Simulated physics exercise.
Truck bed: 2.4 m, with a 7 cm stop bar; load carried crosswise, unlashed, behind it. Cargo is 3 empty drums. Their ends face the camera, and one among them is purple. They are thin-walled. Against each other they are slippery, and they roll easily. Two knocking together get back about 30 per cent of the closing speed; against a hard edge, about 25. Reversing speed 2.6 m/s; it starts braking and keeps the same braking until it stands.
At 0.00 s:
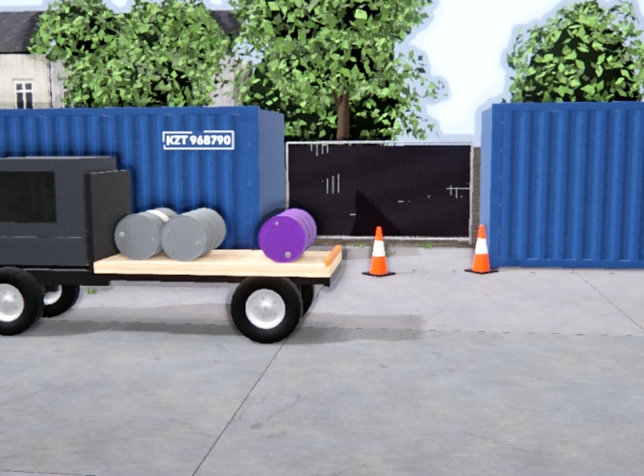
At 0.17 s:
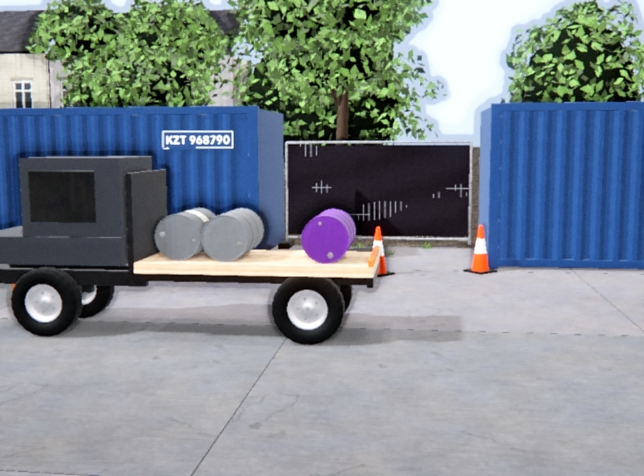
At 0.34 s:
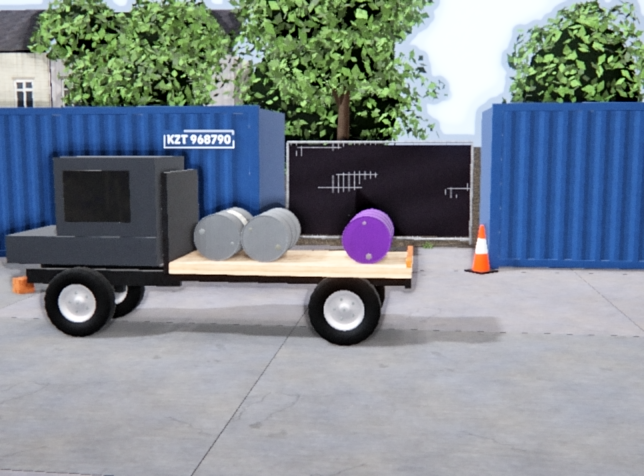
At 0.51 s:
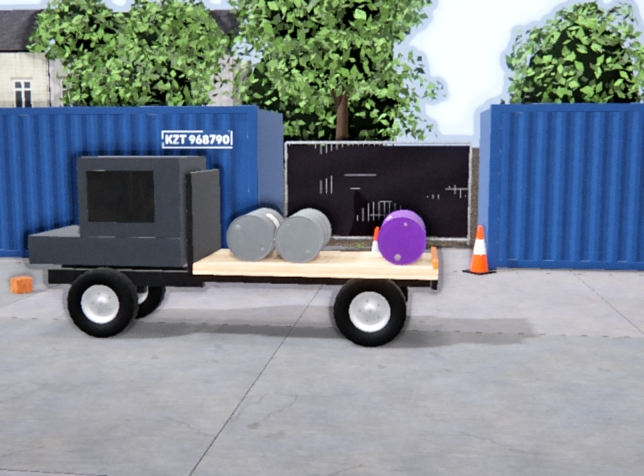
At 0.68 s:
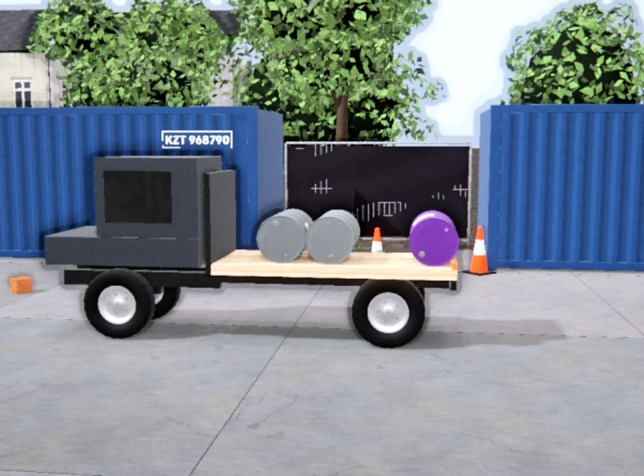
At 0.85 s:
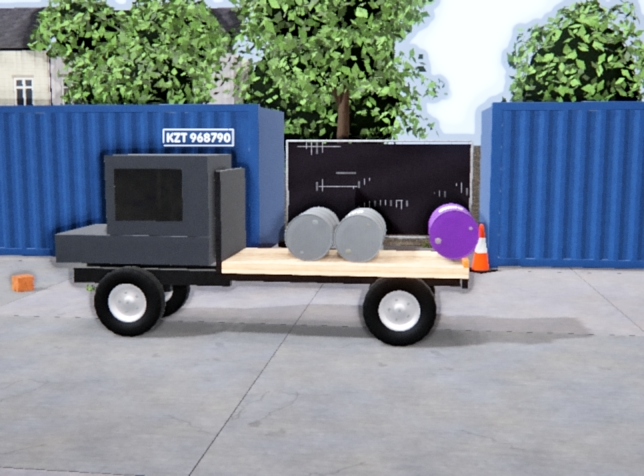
Purple drum rolling toward the tail of a flatbed truck reversing to the right, two grey drums shifting along the bed behind it.
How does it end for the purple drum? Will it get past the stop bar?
Gone.
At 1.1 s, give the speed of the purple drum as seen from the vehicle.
0.5 m/s, roughly.
By 1.1 s, purple is on the bed, 5 cm from the bar, rolling towards it; 0 of 3 are off.
By 1.2 s, purple is going over the tail; 1 of 3 is off.
By 1.3 s, purple is going over the tail; 1 of 3 is off.
By 1.4 s, purple is going over the tail; 1 of 3 is off.
Finally (4.4 s), purple is over the tail and down; 2 of 3 are off.
